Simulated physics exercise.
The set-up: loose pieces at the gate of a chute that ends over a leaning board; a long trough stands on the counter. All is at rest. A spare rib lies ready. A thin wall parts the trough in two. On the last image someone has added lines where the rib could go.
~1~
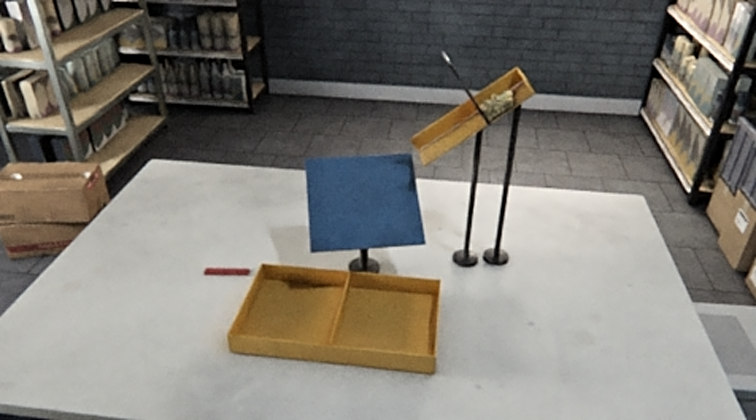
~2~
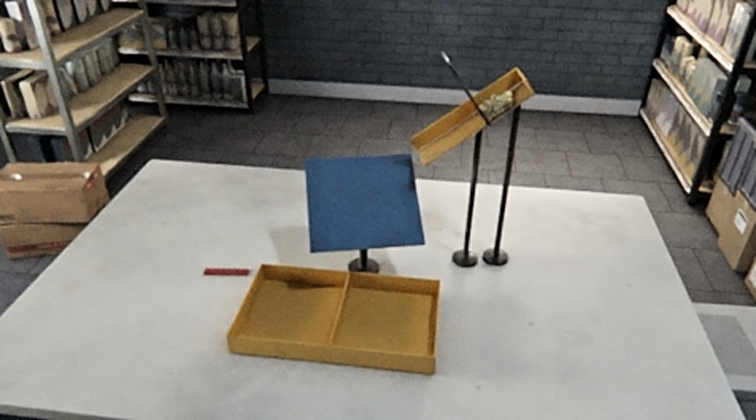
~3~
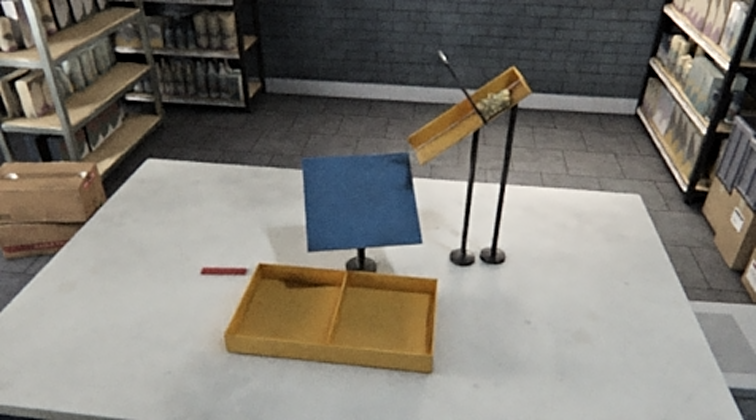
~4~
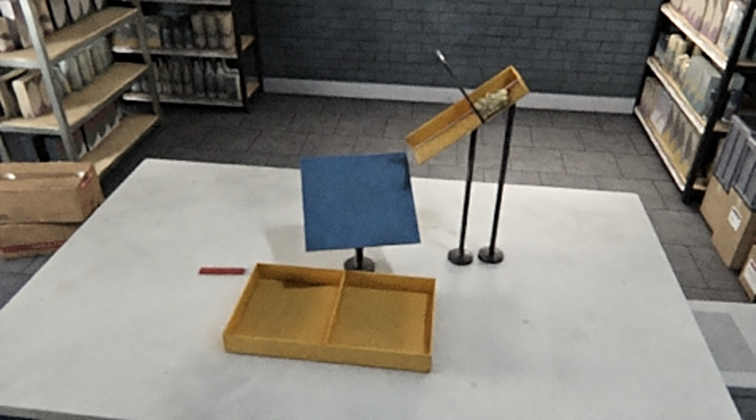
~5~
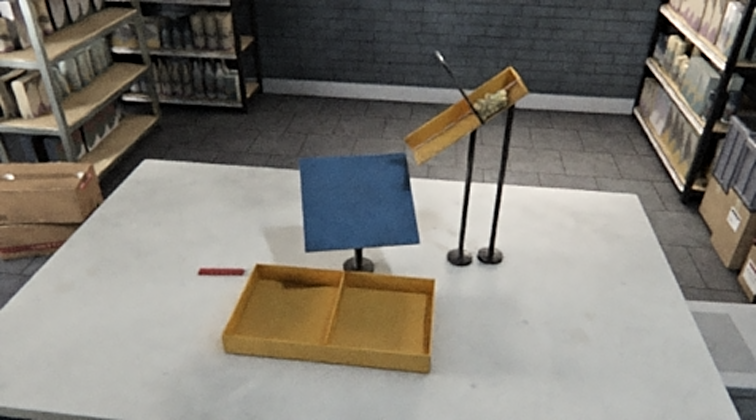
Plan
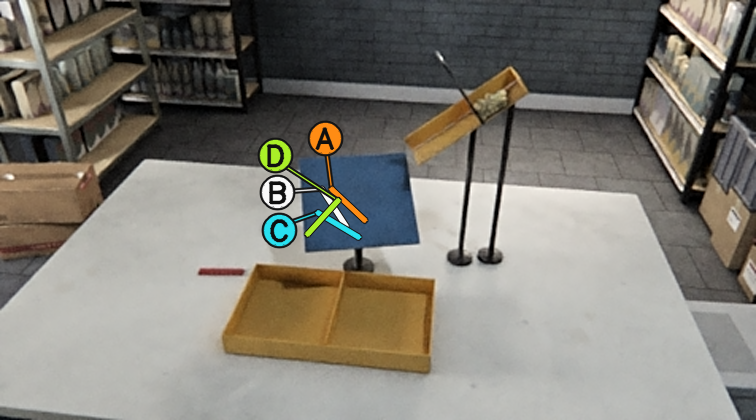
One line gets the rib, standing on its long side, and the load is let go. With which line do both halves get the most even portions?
Line D does it best.
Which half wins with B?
More lands on the right.
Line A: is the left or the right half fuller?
The right half.
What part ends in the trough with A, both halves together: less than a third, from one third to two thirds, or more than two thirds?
It is more than two thirds.
On the marked copy, line A from (331, 189) to (364, 220); line B from (321, 189) to (346, 226); line C from (317, 212) to (358, 237); line D from (338, 200) to (307, 234).
With A, of what is caught, none in the left half, all in the right.
With B, of what is caught, a small part in the left half, nearly all in the right.
With C, of what is caught, a small part in the left half, nearly all in the right.
With D, of what is caught, about two thirds in the left half, about a third in the right.
